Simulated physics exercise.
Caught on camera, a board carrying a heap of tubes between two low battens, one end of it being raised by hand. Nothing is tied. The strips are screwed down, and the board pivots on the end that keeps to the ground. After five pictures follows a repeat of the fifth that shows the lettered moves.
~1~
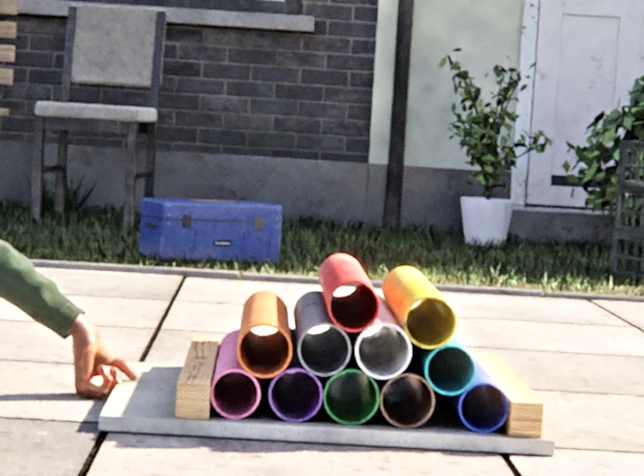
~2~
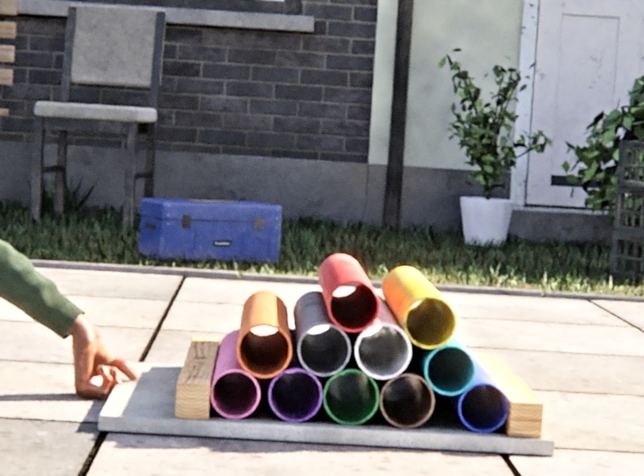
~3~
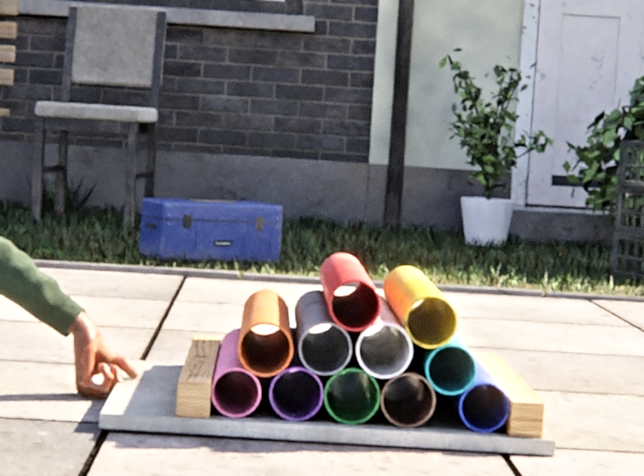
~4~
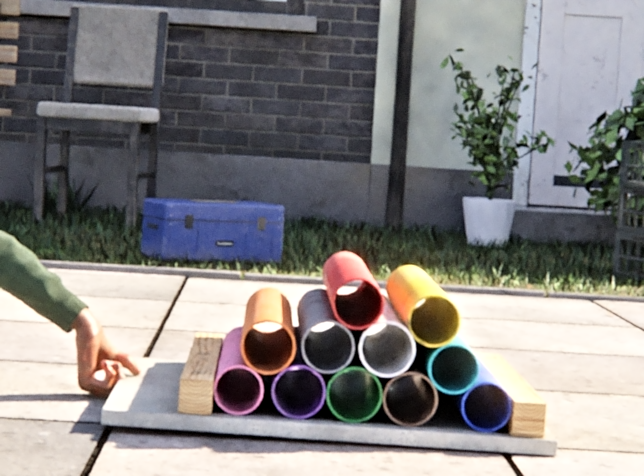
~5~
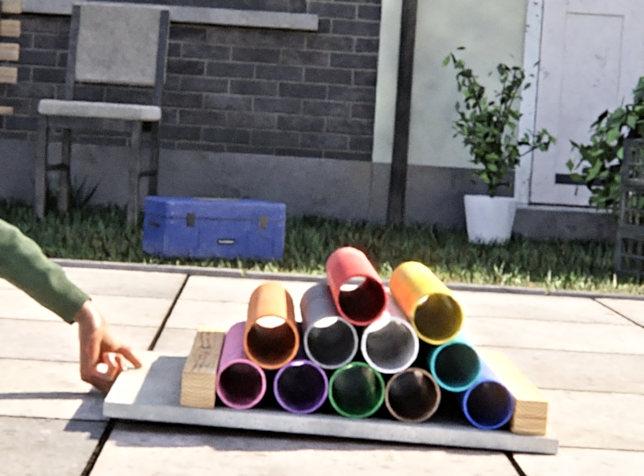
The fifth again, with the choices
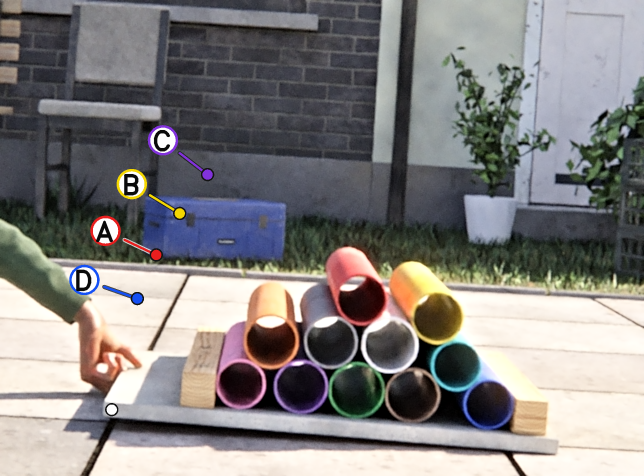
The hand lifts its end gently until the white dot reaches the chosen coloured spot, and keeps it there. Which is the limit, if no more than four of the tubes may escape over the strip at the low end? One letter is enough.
It can be raised to B.
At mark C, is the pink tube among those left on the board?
Yes.
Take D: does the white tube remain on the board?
Yes.
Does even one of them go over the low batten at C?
At C: Yes.
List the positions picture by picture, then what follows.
Turquoise tube (450, 370); grey tube (324, 350); orange tube (265, 351), in the first frame.
Orange tube (264, 350); white tube (383, 351), in the second frame.
Board (324, 387); pink tube (236, 393); purple tube (296, 394), in the third frame.
Board (326, 386); pink tube (238, 390); purple tube (299, 392), in the fourth frame.
Board (328, 381); pink tube (240, 384); purple tube (301, 387), in the fifth frame.
On the marked copy, A at (156, 255); B at (180, 214); C at (208, 175); D at (137, 299); the white dot at (112, 410).
With B. Early on, board at 17°.
Further on, board at 28°.
At the end, board at 28°, four over the low batten (turquoise, white, red, yellow).
As for the rest, A three over the low batten (turquoise, red, yellow); C six over the low batten; D none over the low batten.
